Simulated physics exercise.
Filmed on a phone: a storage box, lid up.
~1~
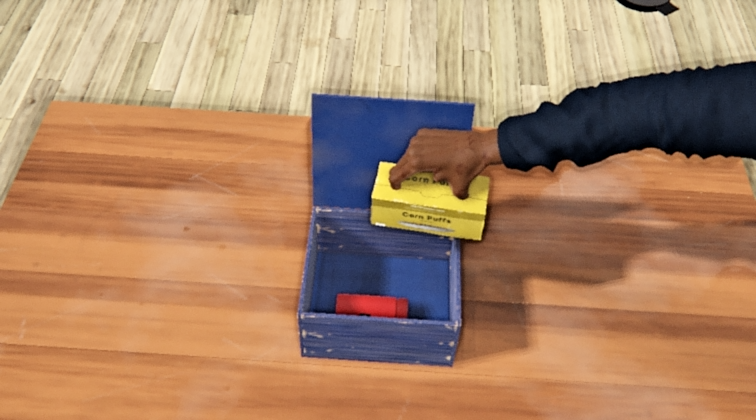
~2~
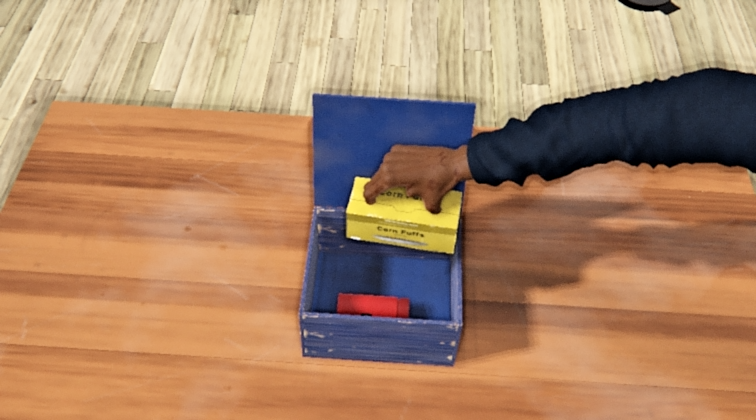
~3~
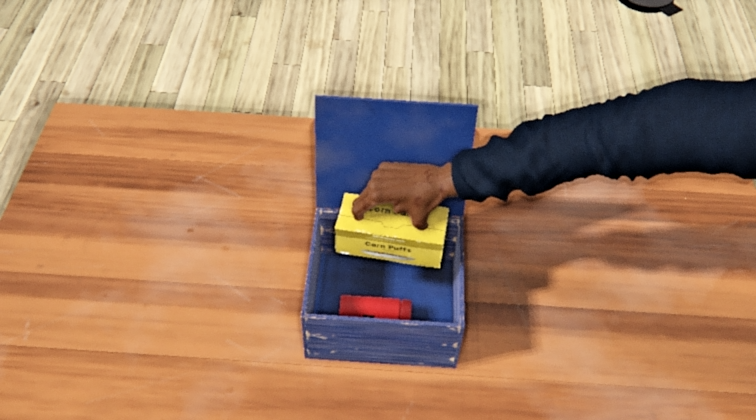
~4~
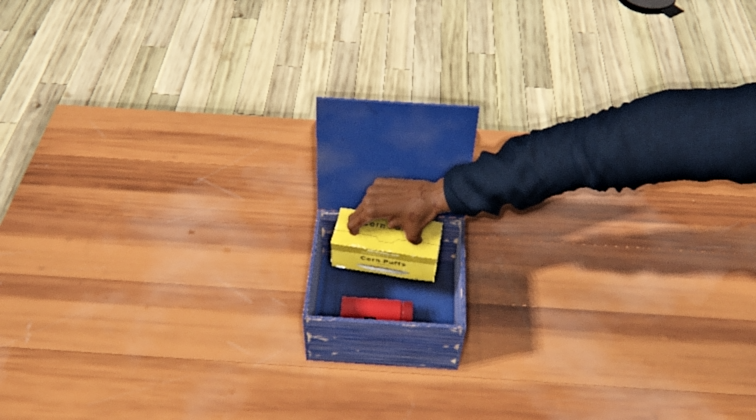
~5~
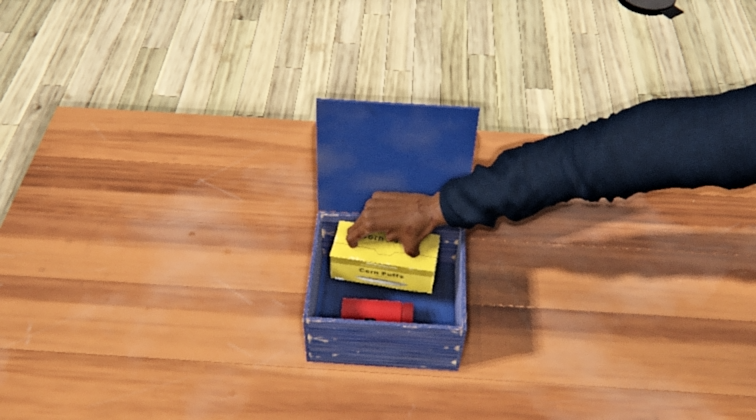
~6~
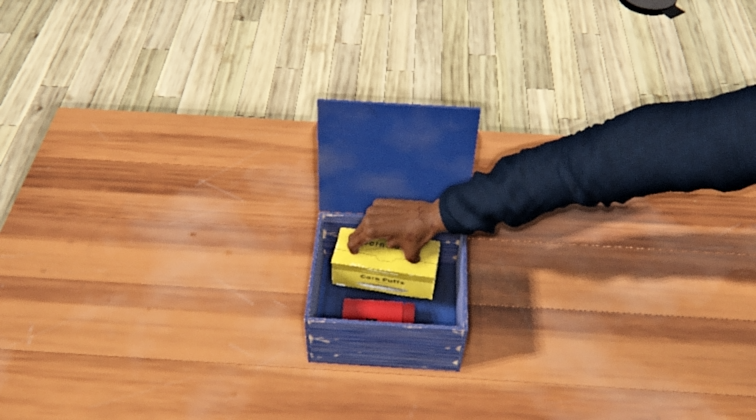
The video shows a hand reaching from the right, moving a yellow carton left and down into an open blue box on a wooden table, behind a red shaker lying inside, and the hand is still gripping the carton.
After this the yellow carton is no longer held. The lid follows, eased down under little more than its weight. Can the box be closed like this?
Outcome: The lid sits on the rim.
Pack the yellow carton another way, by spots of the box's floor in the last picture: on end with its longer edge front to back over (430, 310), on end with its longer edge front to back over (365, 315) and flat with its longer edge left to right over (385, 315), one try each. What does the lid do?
In the first case it will not close; in the second case it will not close; in the third case it closes.
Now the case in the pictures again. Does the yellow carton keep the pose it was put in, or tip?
It stays as placed.
Then, 0.90 s later than the last frame, lid starting down; yellow carton moved a little near (387, 277); red shaker moved a little.
Then, 1.50 s later than the last frame, lid 65° above the rim; yellow carton moved a little near (387, 277); red shaker moved about its own width.
Then, 1.80 s later than the last frame, lid 37° above the rim; yellow carton moved a little near (387, 277); red shaker moved about its own width.
Then, 2.10 s later than the last frame, lid shut; yellow carton moved a little near (387, 277); red shaker moved about its own width.
When it is over, lid shut; moved from the start, red shaker and yellow carton. End places, in pixels of the last picture, yellow carton near (387, 277).
